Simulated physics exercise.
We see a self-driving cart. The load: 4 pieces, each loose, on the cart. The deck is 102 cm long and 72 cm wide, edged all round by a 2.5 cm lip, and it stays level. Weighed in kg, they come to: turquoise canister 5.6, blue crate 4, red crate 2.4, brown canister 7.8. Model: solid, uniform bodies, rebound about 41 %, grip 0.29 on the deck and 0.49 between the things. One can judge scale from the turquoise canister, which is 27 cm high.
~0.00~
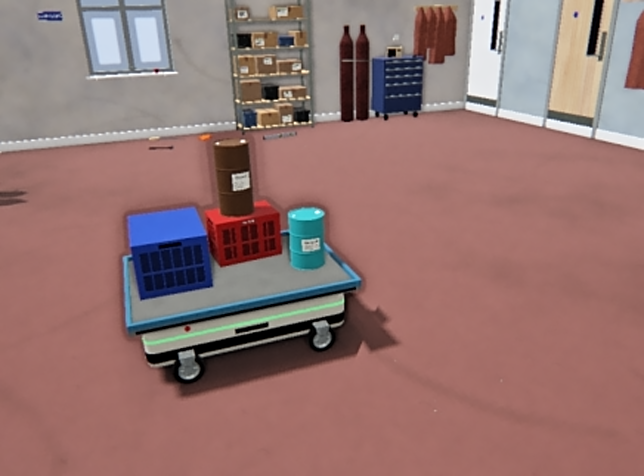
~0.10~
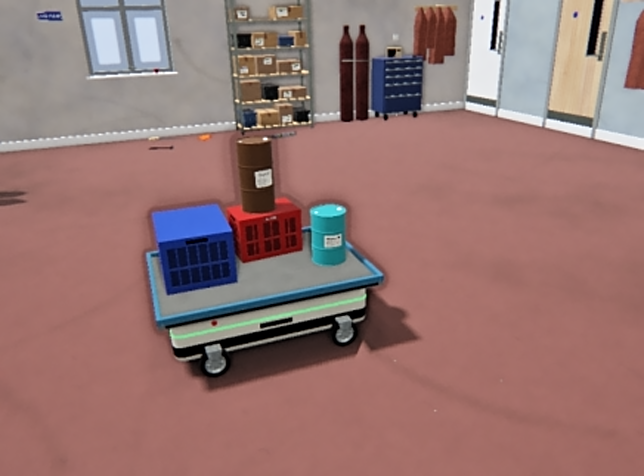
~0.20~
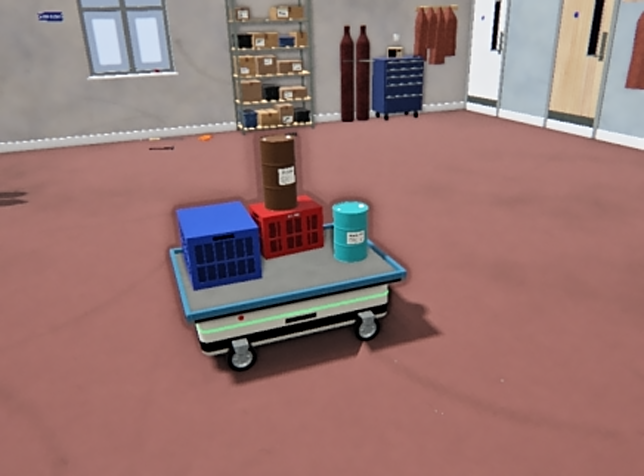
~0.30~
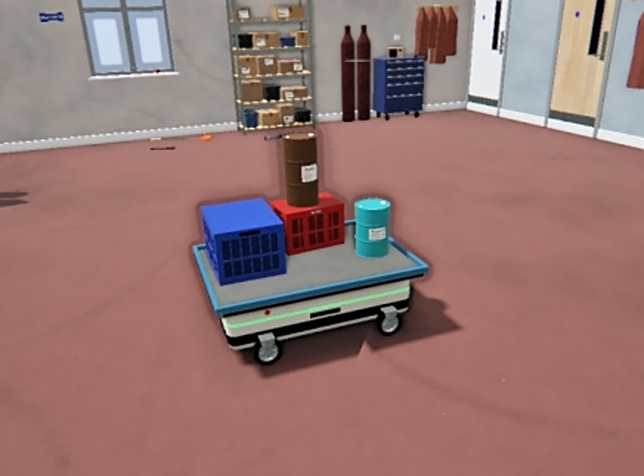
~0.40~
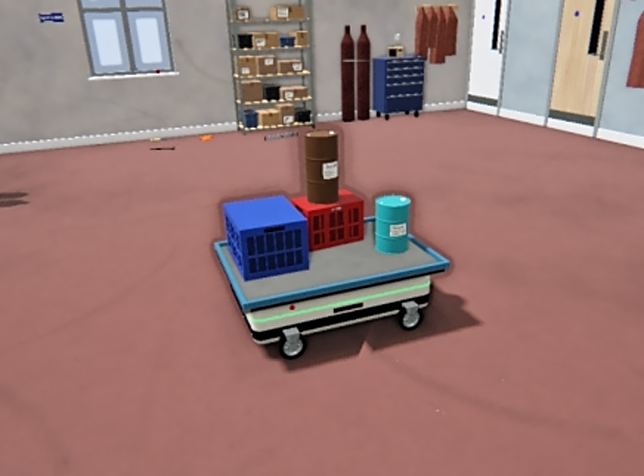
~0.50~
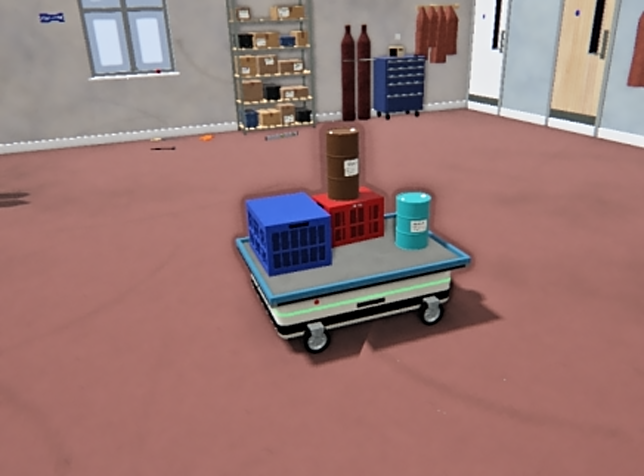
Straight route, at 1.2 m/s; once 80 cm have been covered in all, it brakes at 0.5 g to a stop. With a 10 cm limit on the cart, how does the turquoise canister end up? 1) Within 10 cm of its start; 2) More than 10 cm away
1.
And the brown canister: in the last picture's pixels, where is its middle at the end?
Resting point, approx. (414, 155) px.
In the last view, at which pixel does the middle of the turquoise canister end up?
At about (472, 211).
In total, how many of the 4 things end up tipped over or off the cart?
That gives 0.
By 0.70 s, 84 cm covered.
By 0.90 s, 95 cm covered; turquoise canister 5 cm from its spot near (474, 210); brown canister 6 cm from its spot; blue crate 6 cm from its spot.
By 1.00 s, 95 cm covered, stopped; turquoise canister tilted 3° near (474, 210); brown canister 10 cm from its spot; blue crate 9 cm from its spot.
When it is over (1.5 s), not toppled but over 10 cm from the start, blue crate, red crate and brown canister; turquoise canister within 10 cm of the start. End places, in pixels of the last picture, turquoise canister near (472, 211).
